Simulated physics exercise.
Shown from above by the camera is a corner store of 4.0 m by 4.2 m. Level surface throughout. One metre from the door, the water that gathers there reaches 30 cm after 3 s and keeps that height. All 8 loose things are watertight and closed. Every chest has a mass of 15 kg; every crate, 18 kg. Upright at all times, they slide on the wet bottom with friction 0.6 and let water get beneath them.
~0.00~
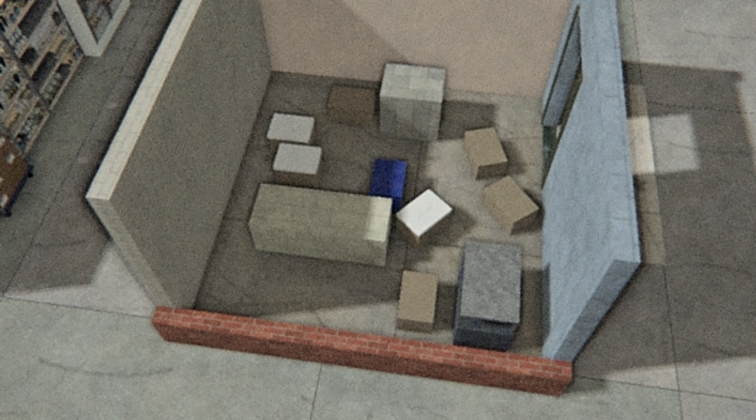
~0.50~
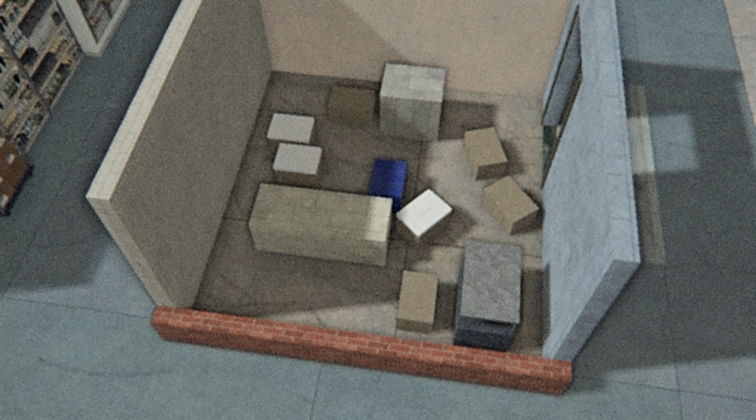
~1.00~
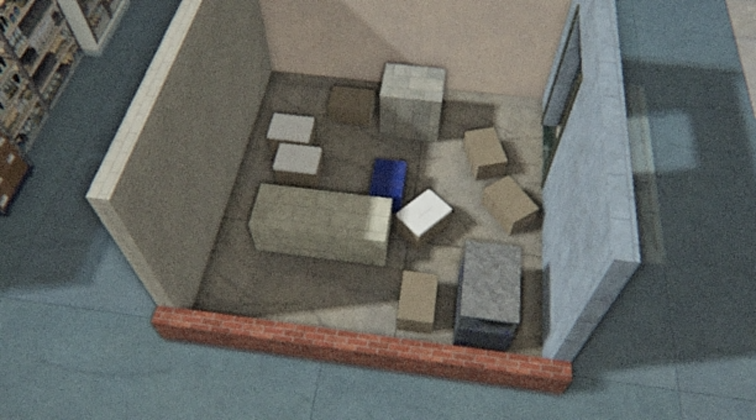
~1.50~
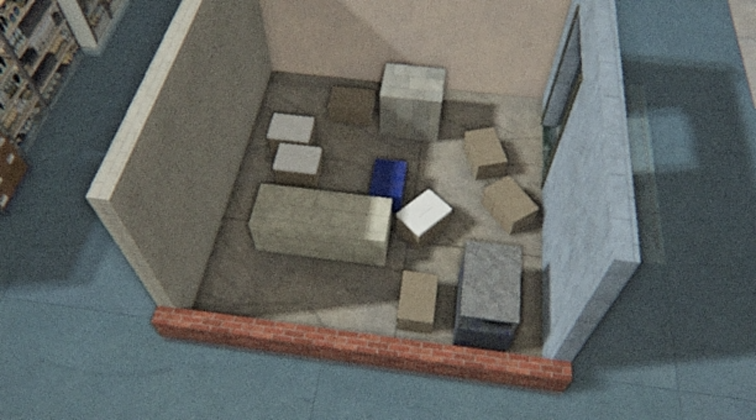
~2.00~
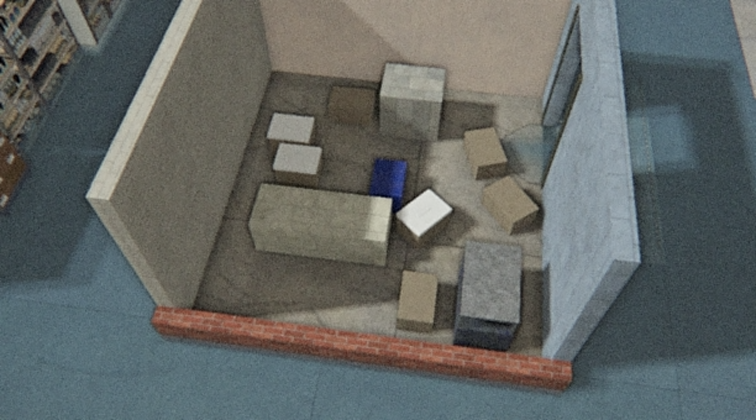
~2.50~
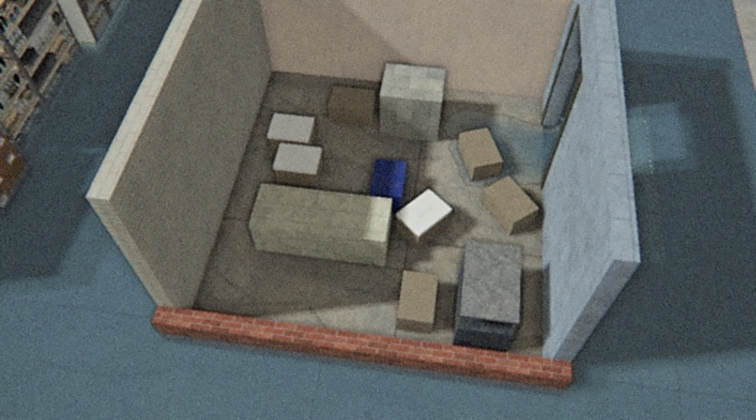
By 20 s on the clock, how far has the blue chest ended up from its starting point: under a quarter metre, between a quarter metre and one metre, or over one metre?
The blue chest ends up over one metre away.
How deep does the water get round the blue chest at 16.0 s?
Somewhere close to 25 cm.
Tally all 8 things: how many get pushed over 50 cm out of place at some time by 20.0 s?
The total is 8.
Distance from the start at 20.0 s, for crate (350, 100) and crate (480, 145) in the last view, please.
In turn: 120 cm, 200 cm.
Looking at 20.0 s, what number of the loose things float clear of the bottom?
I'd say 8 of them.
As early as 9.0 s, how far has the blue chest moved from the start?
By then it has shifted roughly 140 cm.
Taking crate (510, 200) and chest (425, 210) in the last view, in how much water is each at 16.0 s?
Depth approx. 19 cm / 17 cm.
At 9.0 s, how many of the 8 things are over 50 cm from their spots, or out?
Count then: 4.
After 4.0 s the blue chest is near (369, 183), 0.3 m from its start, aground; 0 afloat.
After 9.0 s the blue chest is near (283, 168), 1.3 m from its start, afloat; 5 afloat.
After 16.0 s the blue chest is near (271, 162), 1.5 m from its start, afloat; 8 afloat.
After 20.0 s the blue chest is near (222, 265), 2.3 m from its start, afloat; 8 afloat.
